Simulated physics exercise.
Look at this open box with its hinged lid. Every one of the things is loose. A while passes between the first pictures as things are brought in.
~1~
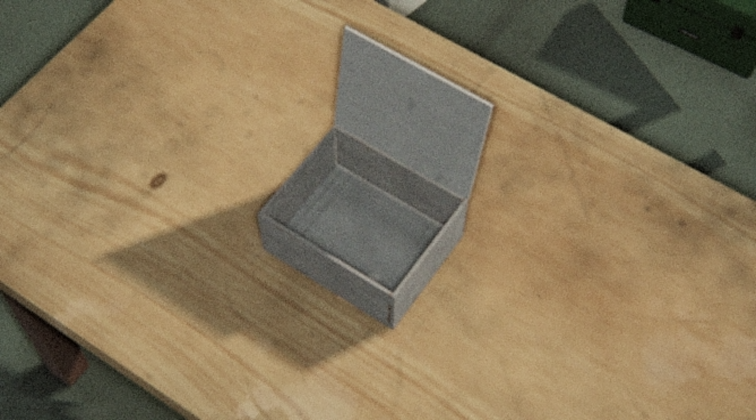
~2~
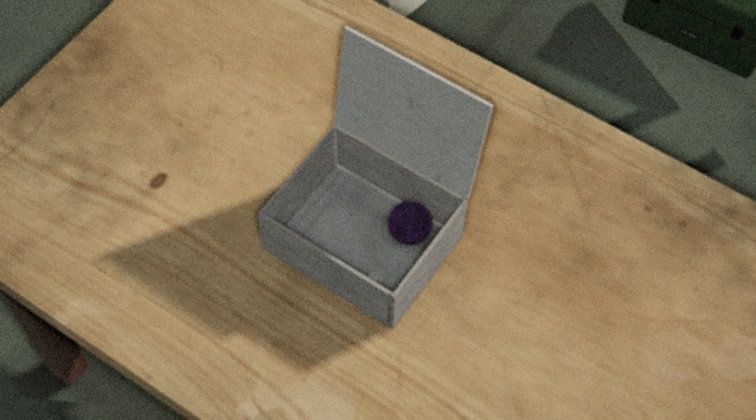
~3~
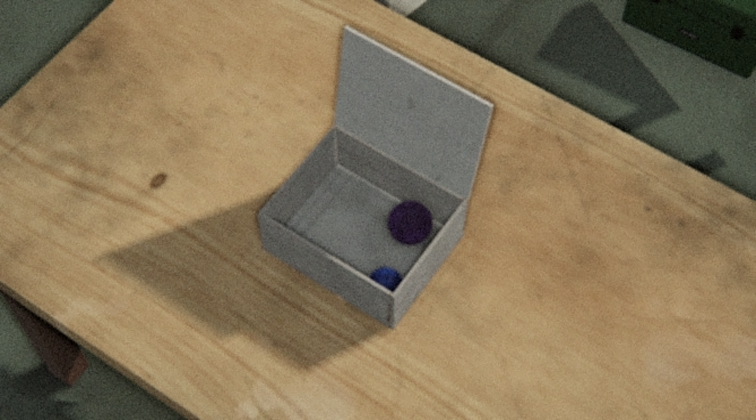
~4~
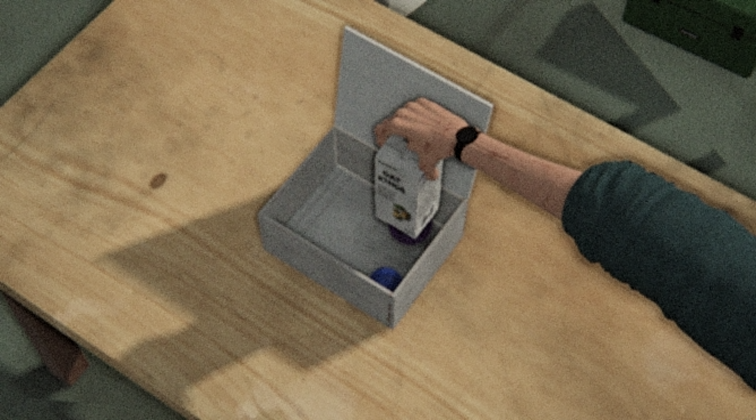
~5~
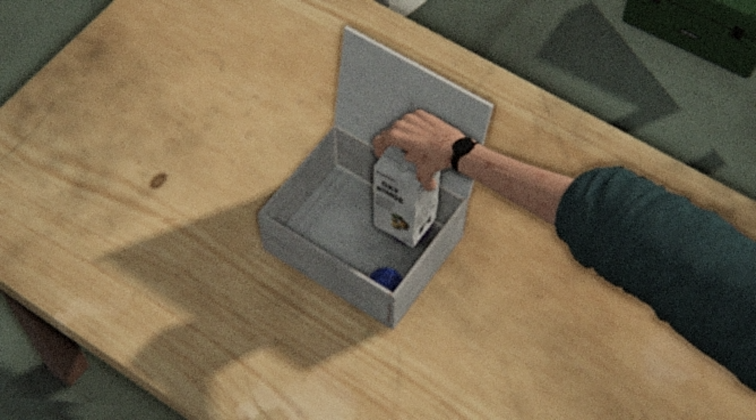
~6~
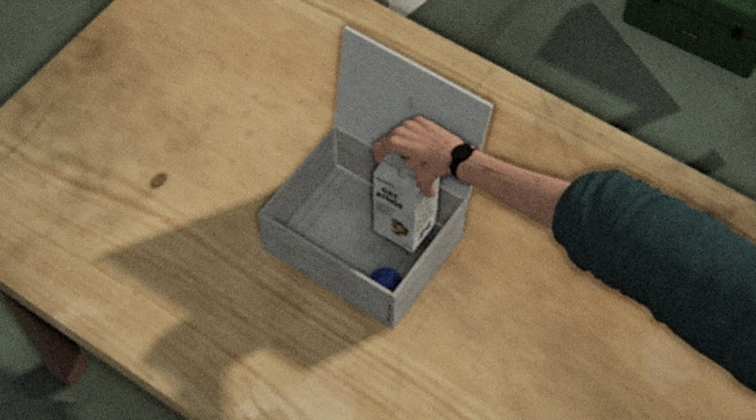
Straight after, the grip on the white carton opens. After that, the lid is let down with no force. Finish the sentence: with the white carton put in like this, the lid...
The lid stays ajar.
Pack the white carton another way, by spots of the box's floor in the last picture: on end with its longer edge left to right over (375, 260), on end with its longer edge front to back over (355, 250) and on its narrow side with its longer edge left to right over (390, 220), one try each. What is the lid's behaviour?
The first placement leaves the lid fully closed, the second partly open, and the third partly open.
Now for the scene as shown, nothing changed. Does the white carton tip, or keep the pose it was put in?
After all that, it finishes out of line.
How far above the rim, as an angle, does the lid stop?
Roughly 25°.
Then, 0.40 s later than the last frame, white carton tilted by 48° near (380, 247); purple ball moved a little.
Then, 1.40 s later than the last frame, lid 73° above the rim; white carton tilted by 45° near (378, 248); purple ball moved a little.
Then, 1.70 s later than the last frame, lid 47° above the rim; white carton tilted by 45° near (378, 248); purple ball moved a little.
Then, 2.80 s later than the last frame, lid 23° above the rim; white carton tilted by 45° near (378, 248); purple ball moved a little.
When it is over, lid 23° above the rim; lying over in the box, white carton; the other 2 as before. End places, in pixels of the last picture, white carton near (378, 248).
